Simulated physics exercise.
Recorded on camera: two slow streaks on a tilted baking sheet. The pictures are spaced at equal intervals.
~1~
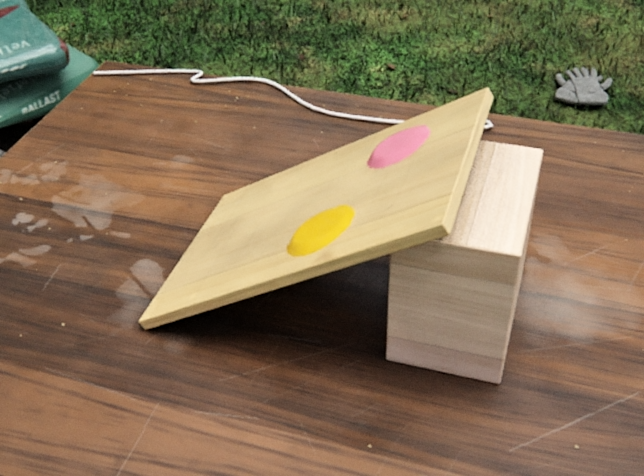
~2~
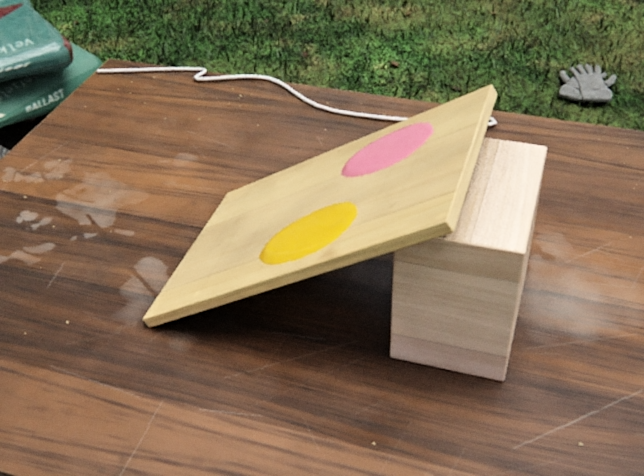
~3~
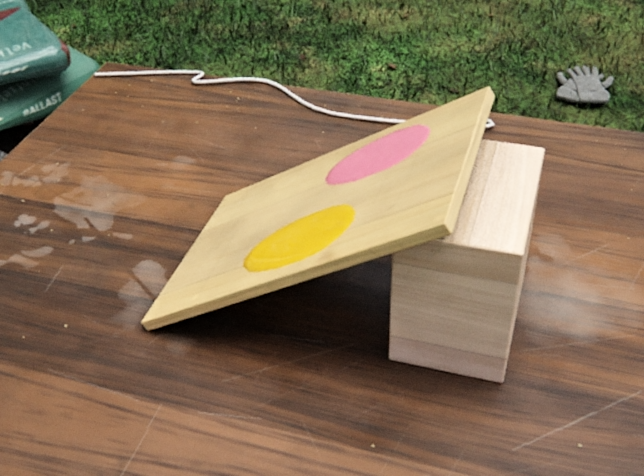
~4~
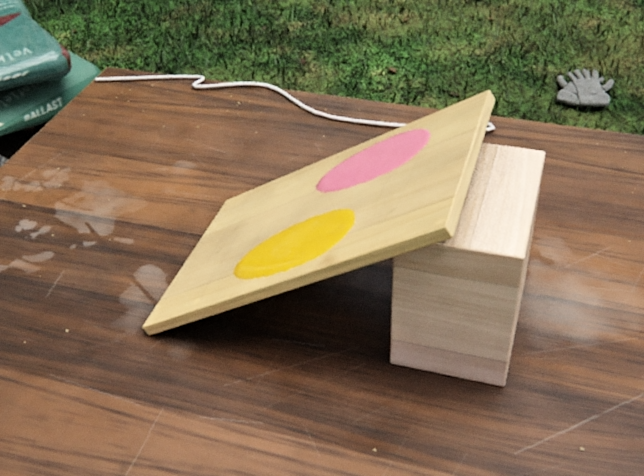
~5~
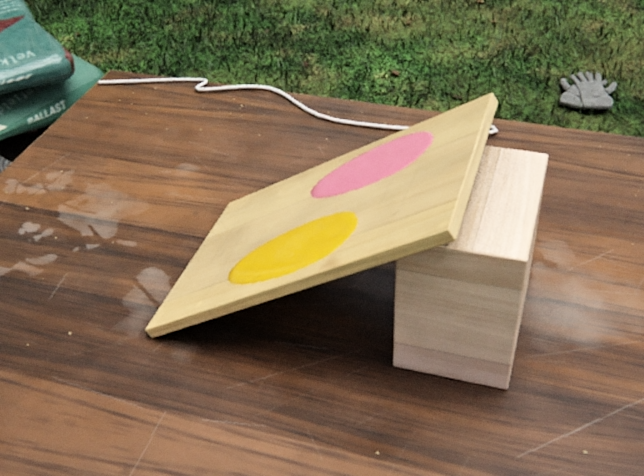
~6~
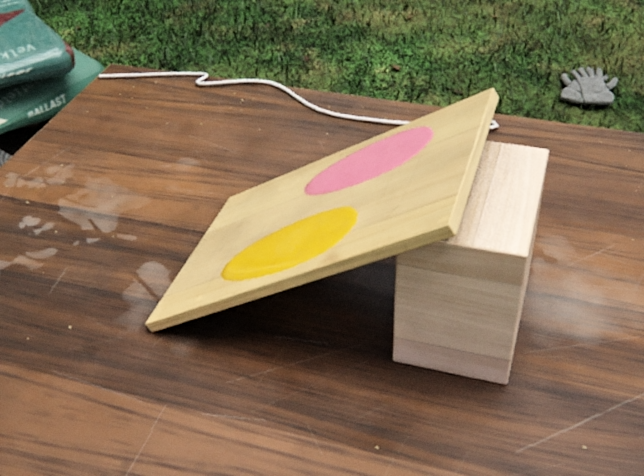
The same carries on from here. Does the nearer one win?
Yes - it's going to be the forward one that gets there first.
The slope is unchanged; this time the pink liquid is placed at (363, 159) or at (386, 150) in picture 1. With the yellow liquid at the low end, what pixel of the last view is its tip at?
Starting from the first spot it gets to (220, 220), and from the second to (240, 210).
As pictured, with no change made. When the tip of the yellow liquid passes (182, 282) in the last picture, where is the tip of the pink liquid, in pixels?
(266, 201), approximately.
Soon after, the yellow liquid is close to the edge; the pink liquid is three quarters of the way down.
In the end, the yellow liquid is at the low edge; the pink liquid is three quarters of the way down.
